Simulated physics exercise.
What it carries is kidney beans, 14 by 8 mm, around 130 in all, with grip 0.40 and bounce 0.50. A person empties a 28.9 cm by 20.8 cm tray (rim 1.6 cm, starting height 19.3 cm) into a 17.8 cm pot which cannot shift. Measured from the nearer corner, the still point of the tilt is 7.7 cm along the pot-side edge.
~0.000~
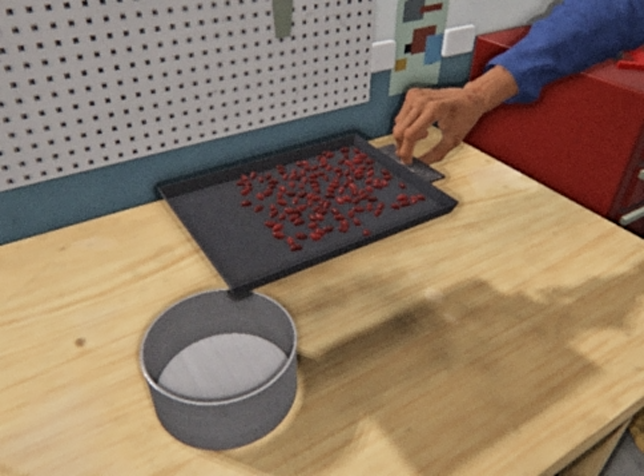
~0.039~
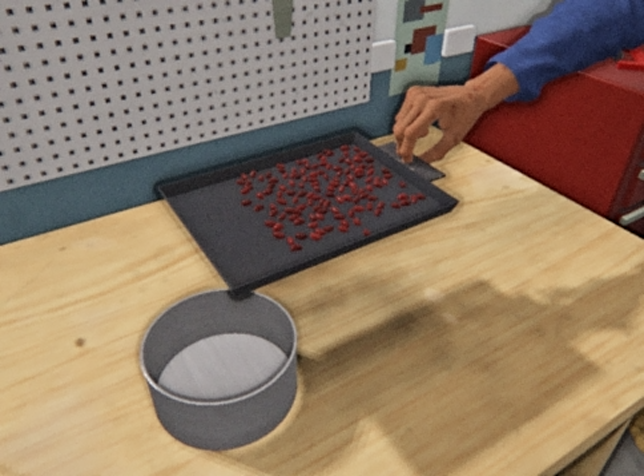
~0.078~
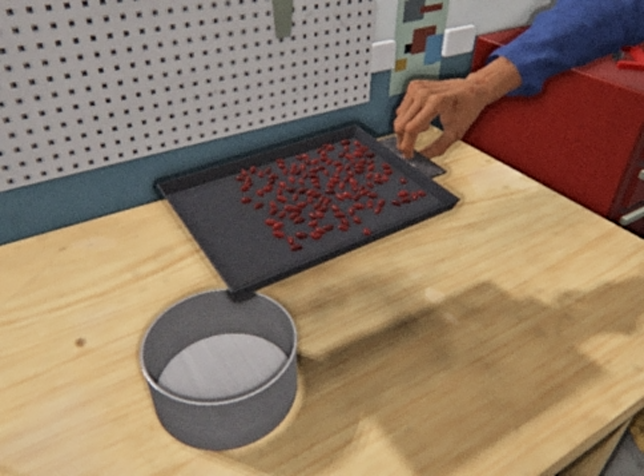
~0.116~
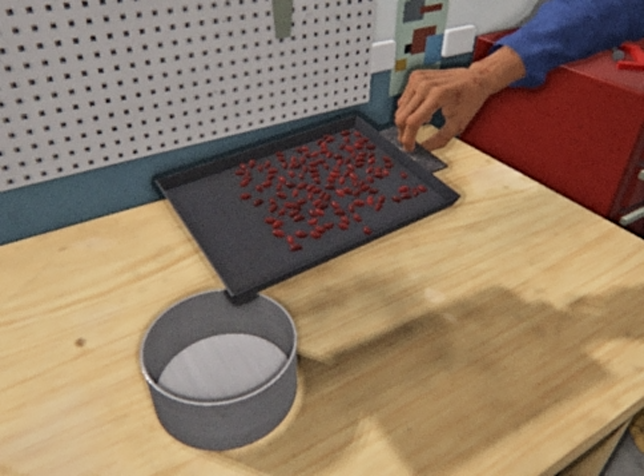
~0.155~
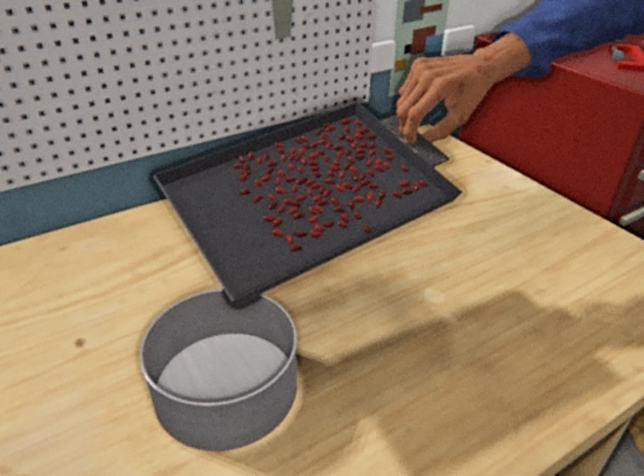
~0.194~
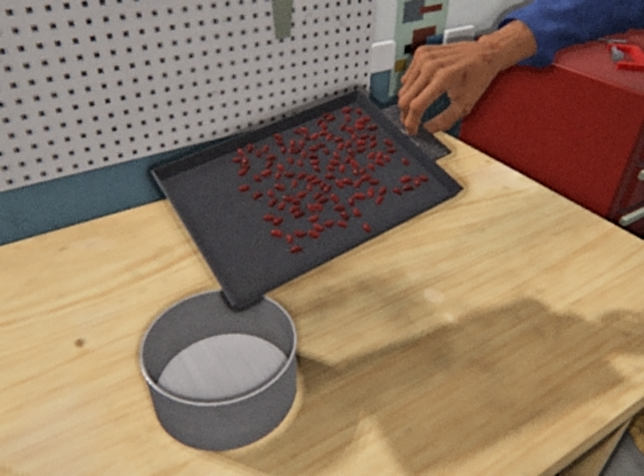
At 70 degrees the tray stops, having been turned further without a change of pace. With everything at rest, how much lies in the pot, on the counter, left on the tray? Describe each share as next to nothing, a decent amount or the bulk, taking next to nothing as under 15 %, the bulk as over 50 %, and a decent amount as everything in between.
Pot - the bulk; counter - a decent amount; tray - next to nothing.
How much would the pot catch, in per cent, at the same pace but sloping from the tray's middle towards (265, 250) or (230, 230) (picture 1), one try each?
I'd put it at about 60 per cent for the first tilt and about 20 per cent for the second.
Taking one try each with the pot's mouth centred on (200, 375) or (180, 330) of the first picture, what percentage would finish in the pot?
I'd say some 60 per cent for the first and some 5 per cent for the second.
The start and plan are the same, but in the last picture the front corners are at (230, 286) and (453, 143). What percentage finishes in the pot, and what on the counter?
Split: Pot = 20, counter = 60.
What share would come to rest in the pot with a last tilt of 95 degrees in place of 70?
Near 70 %, then.
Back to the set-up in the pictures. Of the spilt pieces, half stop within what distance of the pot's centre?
Distance: Roughly 16 cm.
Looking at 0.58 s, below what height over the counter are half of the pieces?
Height: Around 20 cm.
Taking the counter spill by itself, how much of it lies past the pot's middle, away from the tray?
About 60 per cent.
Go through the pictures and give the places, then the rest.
In the first frame, tray tilt 0 degrees, front corners at (235, 283) and (453, 201); middle of the pieces at (331, 190); pot at (220, 340).
In the second frame, tray tilt 1 degrees, front corners at (235, 284) and (453, 200); middle of the pieces at (331, 189).
In the third frame, tray tilt 3 degrees, front corners at (235, 287) and (454, 198), lowest corner left front; middle of the pieces at (331, 185).
In the fourth frame, tray tilt 7 degrees, front corners at (235, 291) and (455, 195), lowest corner left front; middle of the pieces at (331, 180).
In the fifth frame, tray tilt 11 degrees, front corners at (235, 295) and (456, 191), lowest corner left front; middle of the pieces at (331, 174).
In the sixth frame, tray tilt 16 degrees, front corners at (236, 299) and (457, 187), lowest corner left front; middle of the pieces at (331, 168); pot at (220, 340). The tray's pace is about 120 degrees a second.
After 0.43 s, tilt 44 degrees; the tray holds 100 %, the pot 0 %.
Then, at 0.58 s, tilt 62 degrees; the tray holds 95 %, the pot 0 %.
Then, at 0.86 s, tilt 70 degrees; the tray holds 20 %, the pot 50 %.
In the end, at 2.4 s, pot 65 %, counter 30 %, tray 5 %.
